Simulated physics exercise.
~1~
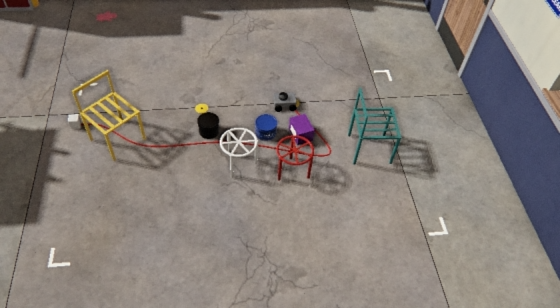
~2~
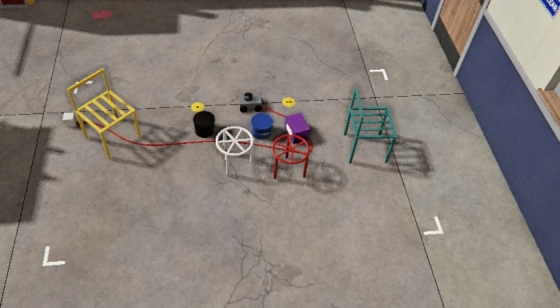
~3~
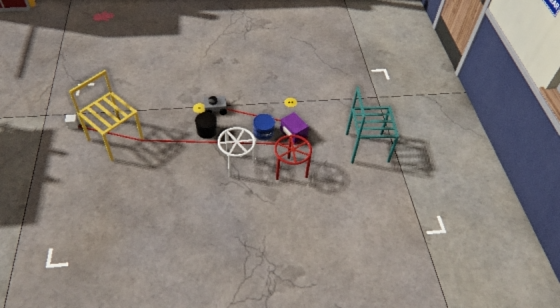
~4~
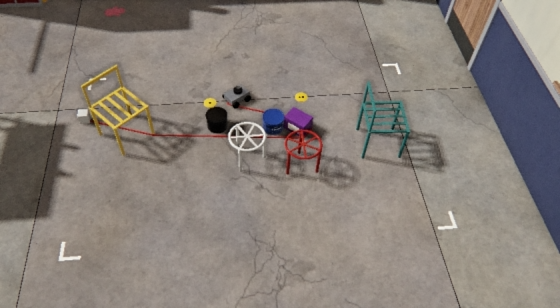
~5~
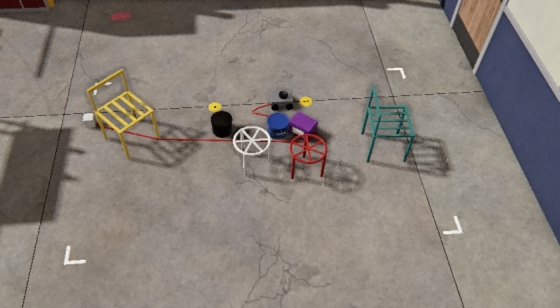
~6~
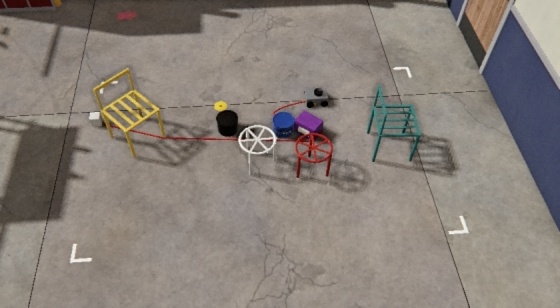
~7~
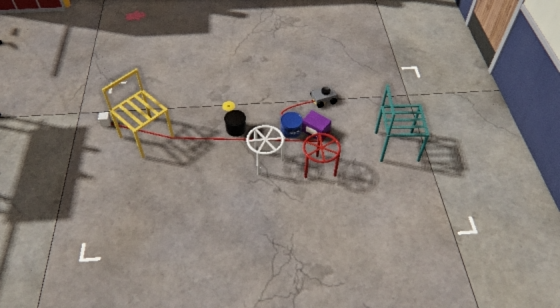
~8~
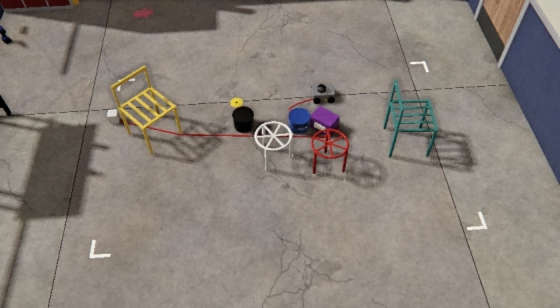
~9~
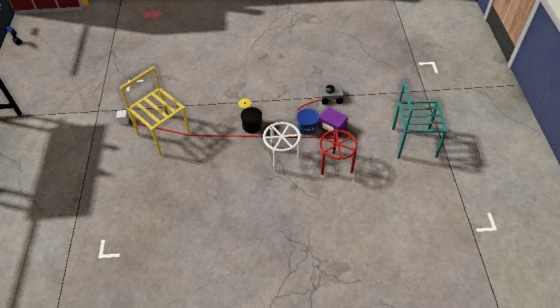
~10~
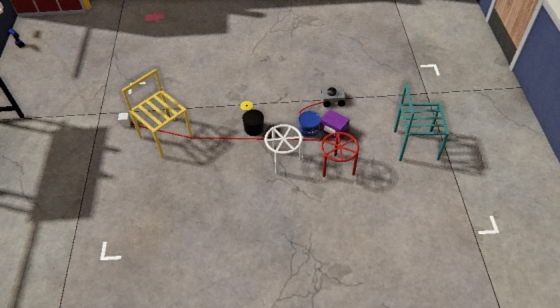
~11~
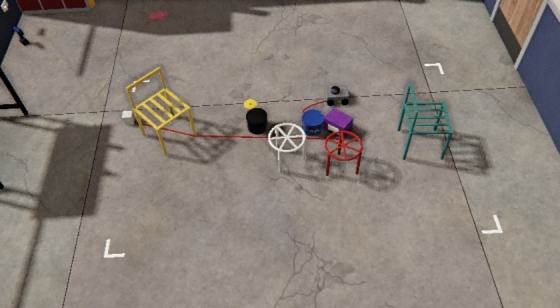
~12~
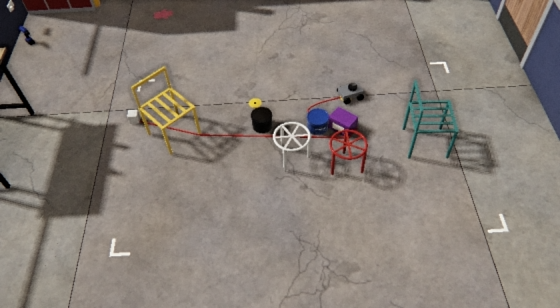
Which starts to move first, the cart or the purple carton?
The cart starts first, rolling left behind the blue bin, and the purple carton only shifts slightly afterwards.
